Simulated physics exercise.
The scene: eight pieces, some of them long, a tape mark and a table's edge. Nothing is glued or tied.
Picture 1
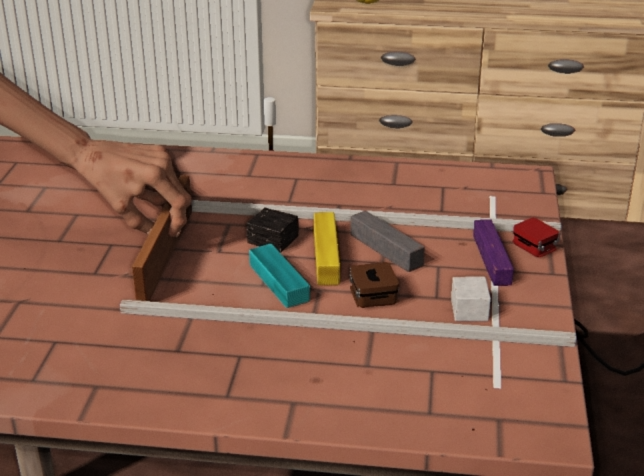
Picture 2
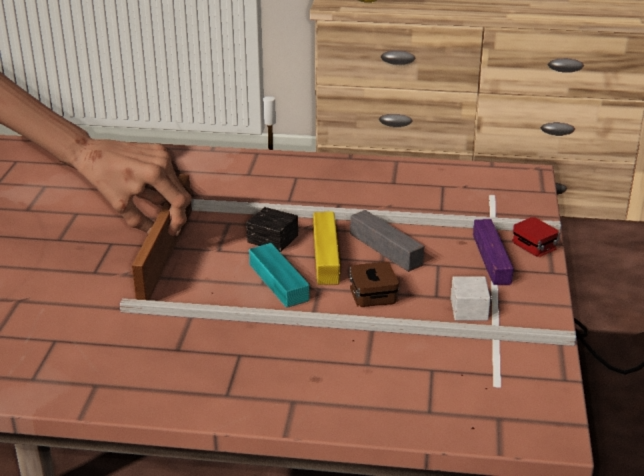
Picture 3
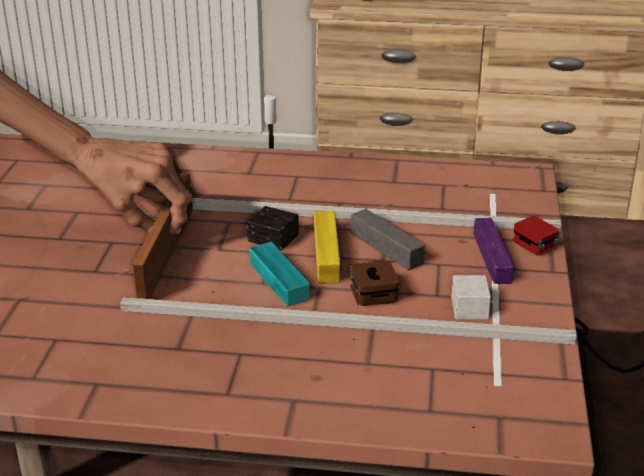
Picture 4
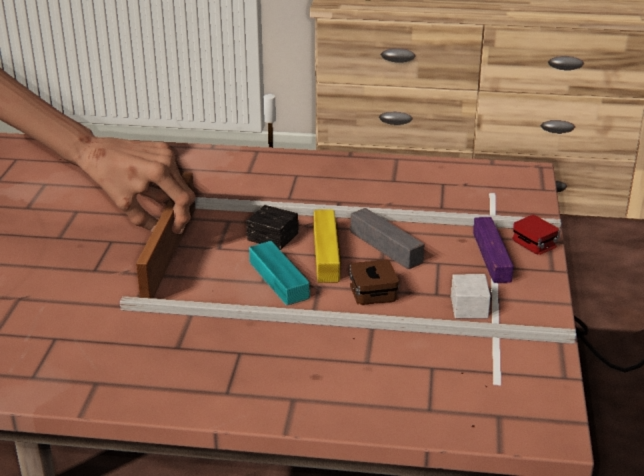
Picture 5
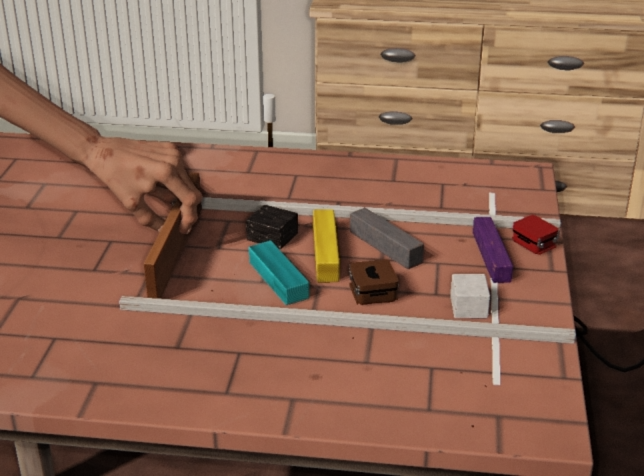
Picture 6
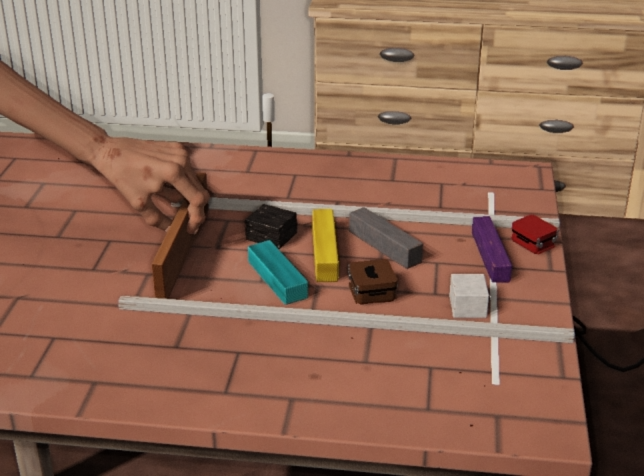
Hand sliding a wooden board slightly right between two pale rails on a brick-patterned table, the colourful blocks ahead staying still.
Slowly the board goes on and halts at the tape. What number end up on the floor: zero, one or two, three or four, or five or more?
In the end the number that fall off is three or four.
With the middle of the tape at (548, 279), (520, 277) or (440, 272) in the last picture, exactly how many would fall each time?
It would be 6, 5 and 0.
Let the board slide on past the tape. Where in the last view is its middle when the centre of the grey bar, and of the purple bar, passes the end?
For the grey bar at (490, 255), for the purple bar at (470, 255).
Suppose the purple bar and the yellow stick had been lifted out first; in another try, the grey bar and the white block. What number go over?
The counts: 2 and 1.
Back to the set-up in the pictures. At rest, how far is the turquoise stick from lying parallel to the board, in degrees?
About 0°.
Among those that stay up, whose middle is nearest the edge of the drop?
The yellow stick ends nearest.
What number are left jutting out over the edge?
The number is 0.
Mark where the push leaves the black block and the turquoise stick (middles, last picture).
Near (513, 239) and (507, 290).
Early on, none off yet; red case at rest near (534, 236); purple bar at rest near (491, 249); white block at rest near (469, 296).
A while later, none off yet; red case travelled about its own width near (564, 239); purple bar travelled a little near (535, 250); white block travelled about its own width near (528, 298).
Finally, the number that fall off is three or four; lost, grey bar, white block, purple bar and red case.
